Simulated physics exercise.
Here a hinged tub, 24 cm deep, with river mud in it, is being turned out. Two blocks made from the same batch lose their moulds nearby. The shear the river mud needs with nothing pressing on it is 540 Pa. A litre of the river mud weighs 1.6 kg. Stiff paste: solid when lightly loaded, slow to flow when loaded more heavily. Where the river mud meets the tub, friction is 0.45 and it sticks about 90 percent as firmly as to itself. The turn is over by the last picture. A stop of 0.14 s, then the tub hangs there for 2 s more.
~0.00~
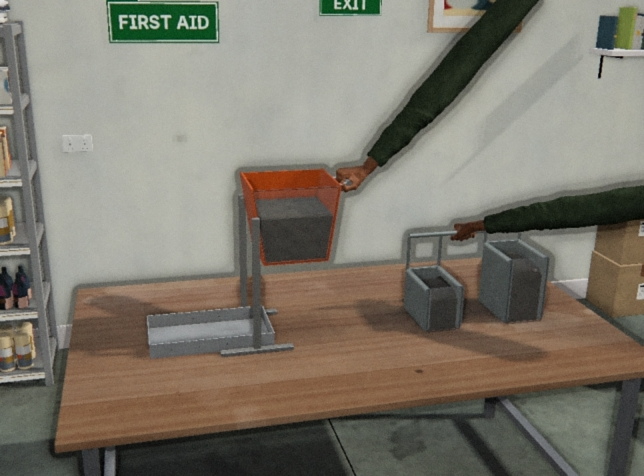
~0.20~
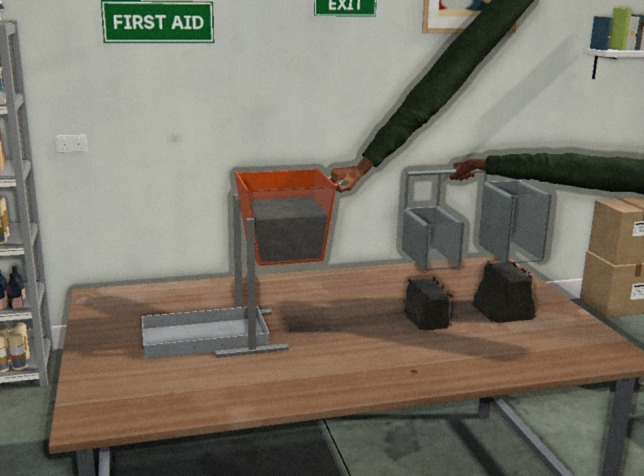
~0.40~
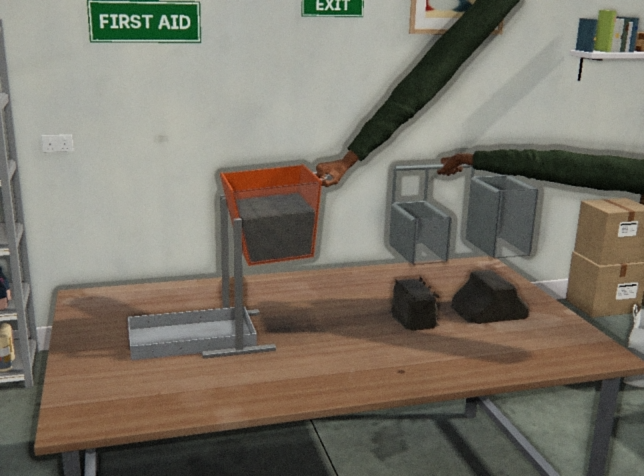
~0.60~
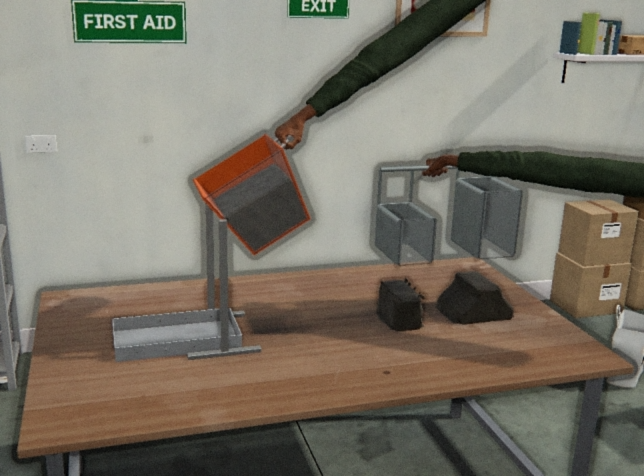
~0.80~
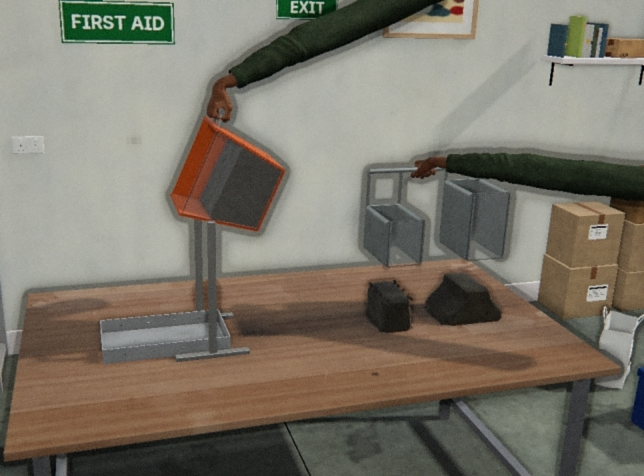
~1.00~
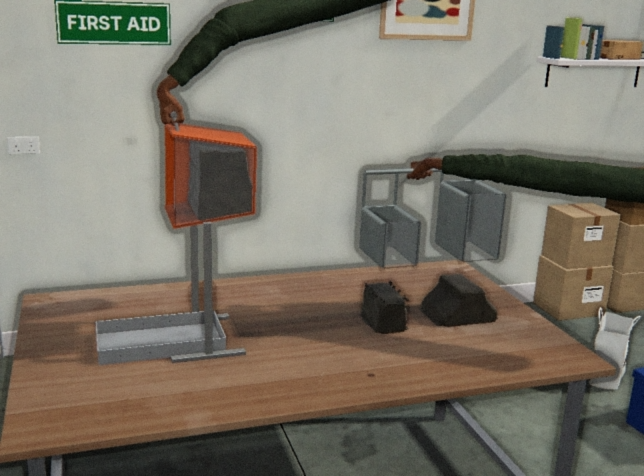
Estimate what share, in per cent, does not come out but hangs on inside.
Some 57 per cent hangs on inside.
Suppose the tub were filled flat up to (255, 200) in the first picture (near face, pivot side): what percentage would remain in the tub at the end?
35 %.
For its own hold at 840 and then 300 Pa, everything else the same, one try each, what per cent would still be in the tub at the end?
In turn about 100 %, 40 %.
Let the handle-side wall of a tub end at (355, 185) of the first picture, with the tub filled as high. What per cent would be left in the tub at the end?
The tub would end up holding some 45 % of it.
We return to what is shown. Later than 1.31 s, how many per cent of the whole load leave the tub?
Roughly 16 per cent of the load.
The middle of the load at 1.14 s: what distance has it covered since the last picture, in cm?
Something like 5 cm, I'd say.
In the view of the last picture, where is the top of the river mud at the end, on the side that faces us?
Close to pixel (231, 189).
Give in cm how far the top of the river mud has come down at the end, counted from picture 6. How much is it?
About 12 cm.
After 1.14 s, the tub is at 89 degrees and holds 100 %.
After 1.31 s, the tub is at 89 degrees and holds 73 %.
After 1.48 s, the tub is at 89 degrees and holds 58 %.
After 1.65 s, the tub is at 89 degrees and holds 57 %.
After 3.00 s, the tub is at 89 degrees and holds 57 %.
